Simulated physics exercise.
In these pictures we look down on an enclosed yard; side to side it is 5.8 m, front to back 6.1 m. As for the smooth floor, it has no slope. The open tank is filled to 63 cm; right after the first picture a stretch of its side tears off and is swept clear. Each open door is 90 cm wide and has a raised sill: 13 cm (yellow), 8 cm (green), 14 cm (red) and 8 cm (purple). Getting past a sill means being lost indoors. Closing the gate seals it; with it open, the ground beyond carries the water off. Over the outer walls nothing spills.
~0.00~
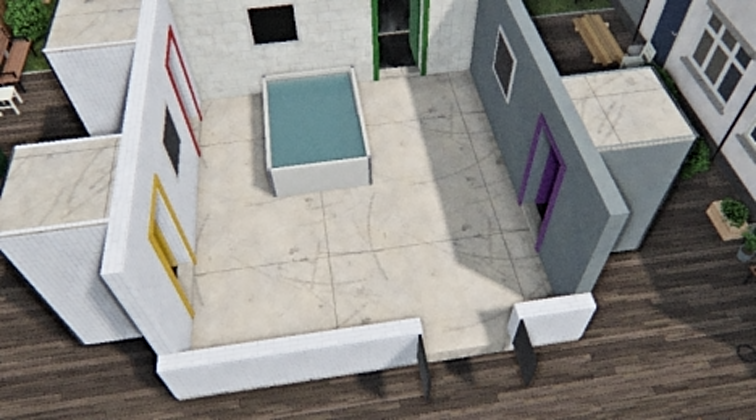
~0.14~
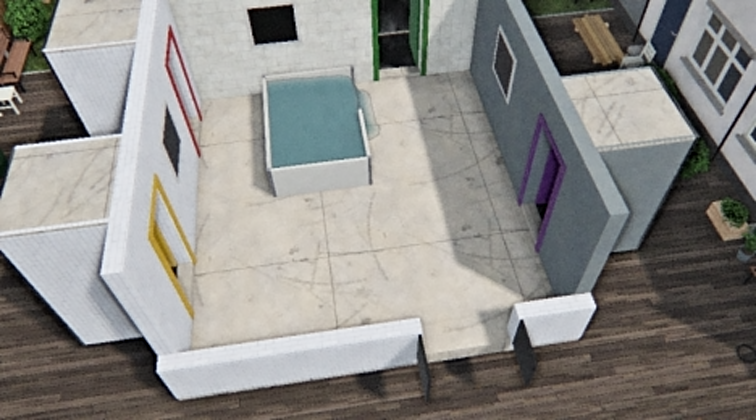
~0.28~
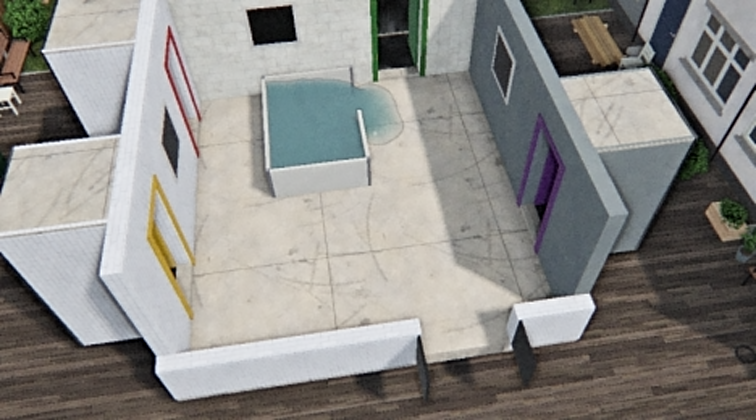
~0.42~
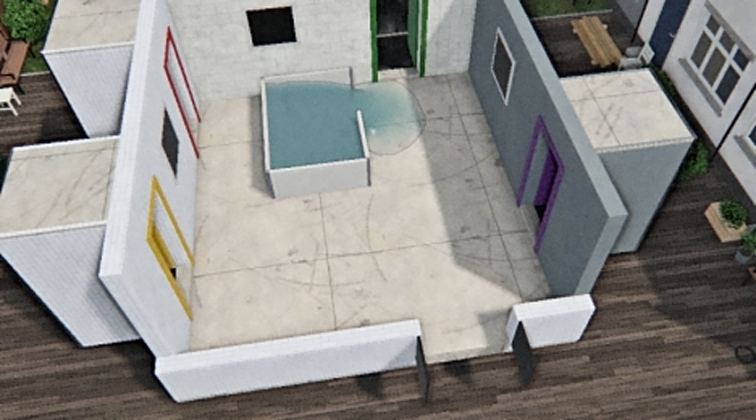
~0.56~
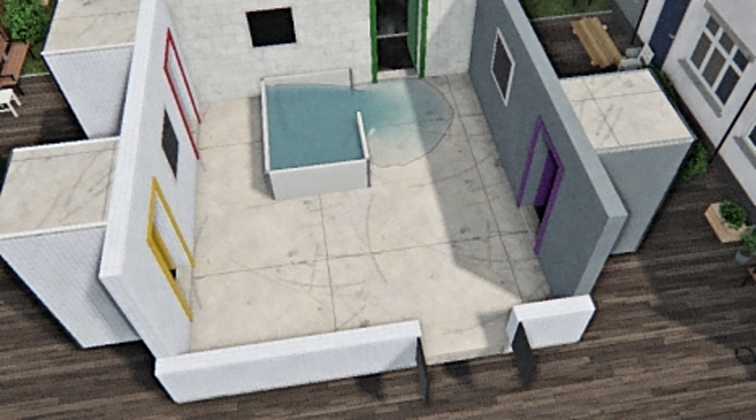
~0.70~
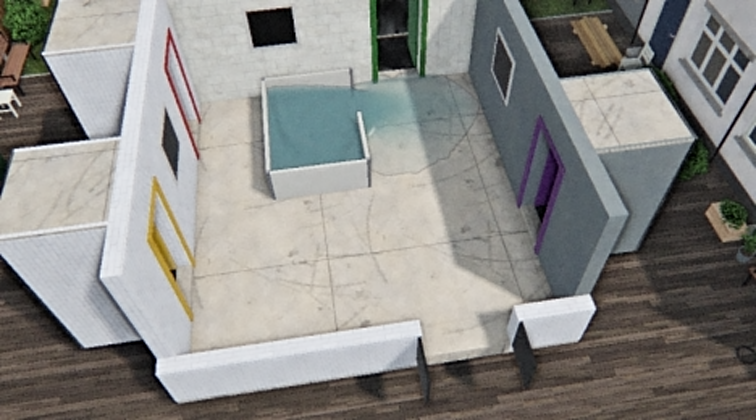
Walled yard with coloured door surrounds holding an open tank, its right side breaking open and water spreading rightward across the pale floor.
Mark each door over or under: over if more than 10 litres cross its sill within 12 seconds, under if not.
Marks: Yellow door: Under; green door: Over; red door: Under; purple door: Under.
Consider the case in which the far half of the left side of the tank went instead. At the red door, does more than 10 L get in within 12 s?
Then red exceeds it.
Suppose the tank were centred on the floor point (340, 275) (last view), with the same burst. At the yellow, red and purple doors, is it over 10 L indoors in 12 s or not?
Against that limit: Yellow below, red under, purple past it.
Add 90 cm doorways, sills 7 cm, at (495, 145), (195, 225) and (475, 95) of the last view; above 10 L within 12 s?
Door 1: Higher; door 2: Lower; door 3: Higher.
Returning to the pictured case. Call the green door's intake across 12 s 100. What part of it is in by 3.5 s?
It comes to about 50 per cent.
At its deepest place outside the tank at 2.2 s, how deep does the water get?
Max around 44 cm.
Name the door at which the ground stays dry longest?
Red.
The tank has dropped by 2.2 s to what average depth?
About 34 centimetres on average.
After 1.4 s water covers 20 % of the floor and is deepest (52 cm) near (463, 77); yellow door not reached, green door 23 cm at the sill, 18 L in, red door not reached, purple door not reached.
After 2.2 s water covers 20 % of the floor and is deepest (44 cm) near (463, 77); yellow door not reached, green door 19 cm at the sill, 82 L in, red door not reached, purple door 5 cm at the sill, 0 L in.
After 3.5 s water covers 45 % of the floor and is deepest (26 cm) near (465, 82); yellow door not reached, green door 20 cm at the sill, 153 L in, red door not reached, purple door 8 cm at the sill, 0 L in.
After 7.0 s water covers 75 % of the floor and is deepest (14 cm) near (465, 82); yellow door 5 cm at the sill, 0 L in, green door 13 cm at the sill, 276 L in, red door not reached, purple door 5 cm at the sill, 0 L in.
After 12.0 s water covers 95 % of the floor and is deepest (10 cm) near (261, 101); yellow door 7 cm at the sill, 0 L in, green door 6 cm at the sill, 295 L in, red door 5 cm at the sill, 0 L in, purple door 4 cm at the sill, 0 L in.
